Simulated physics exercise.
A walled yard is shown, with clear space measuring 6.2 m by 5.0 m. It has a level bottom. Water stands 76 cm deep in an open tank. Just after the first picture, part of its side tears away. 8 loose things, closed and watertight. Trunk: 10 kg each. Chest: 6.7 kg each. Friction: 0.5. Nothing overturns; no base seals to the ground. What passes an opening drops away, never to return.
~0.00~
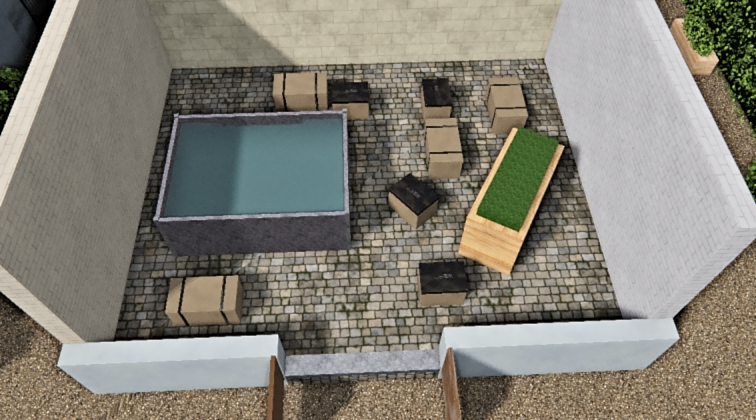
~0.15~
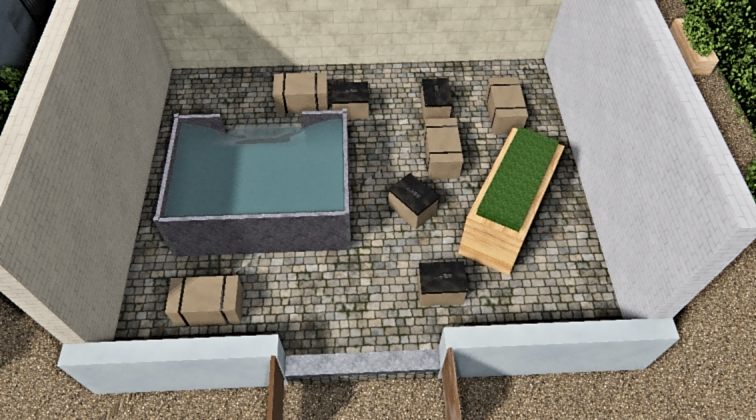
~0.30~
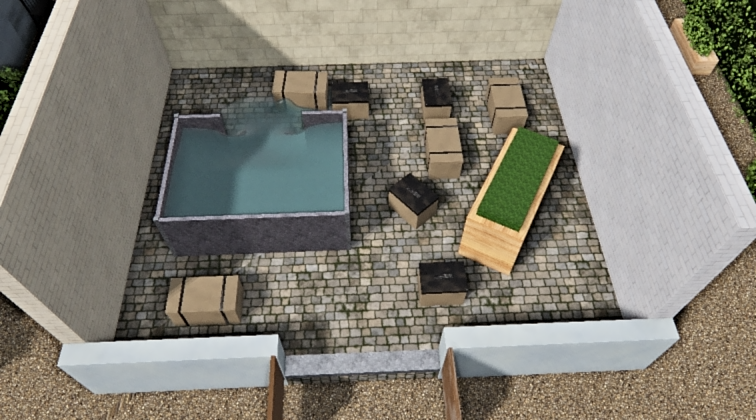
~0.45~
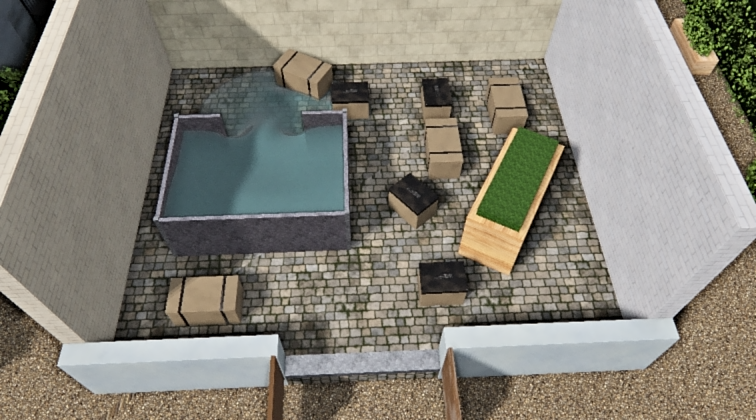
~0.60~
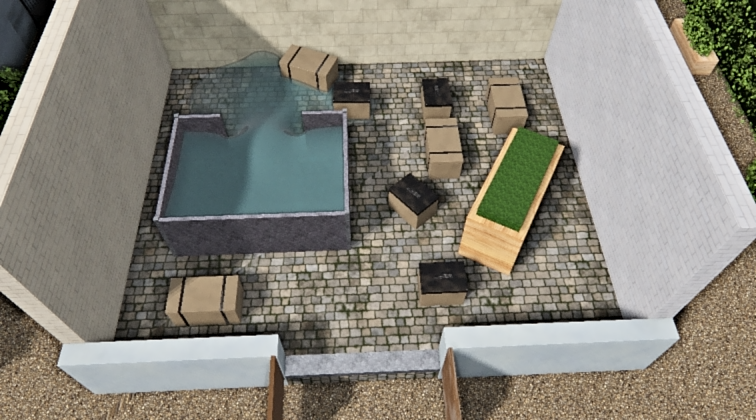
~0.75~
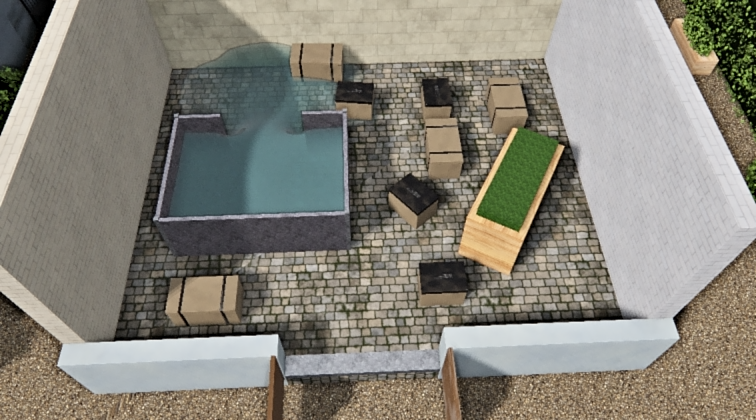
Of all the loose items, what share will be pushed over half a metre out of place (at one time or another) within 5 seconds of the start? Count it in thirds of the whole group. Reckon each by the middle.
Between one and two thirds of the group.
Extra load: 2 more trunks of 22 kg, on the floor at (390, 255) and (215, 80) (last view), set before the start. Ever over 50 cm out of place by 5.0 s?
First stays inside, then goes beyond.
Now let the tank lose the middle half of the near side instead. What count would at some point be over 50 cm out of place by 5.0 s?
Then the count would be 1.
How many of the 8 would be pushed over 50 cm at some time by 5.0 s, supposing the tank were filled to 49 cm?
Count: 4.
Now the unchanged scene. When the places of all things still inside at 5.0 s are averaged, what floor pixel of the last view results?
Around (448, 197).
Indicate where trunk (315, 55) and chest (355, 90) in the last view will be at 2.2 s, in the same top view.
I'd say close to (459, 71) and close to (387, 100).
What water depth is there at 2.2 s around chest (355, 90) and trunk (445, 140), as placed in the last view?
Depth approx. 3 cm / 0 cm.
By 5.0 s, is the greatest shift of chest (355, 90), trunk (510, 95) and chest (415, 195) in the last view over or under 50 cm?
In order: Farther, farther and not as far.
After 1.1 s 1 of 8 are over 50 cm from their spots; 1 afloat.
After 2.2 s 3 of 8 are over 50 cm from their spots; 1 afloat.
After 3.5 s 4 of 8 are over 50 cm from their spots; 3 afloat.
After 5.0 s 5 of 8 are over 50 cm from their spots, and 5 have been at some point; 3 afloat.
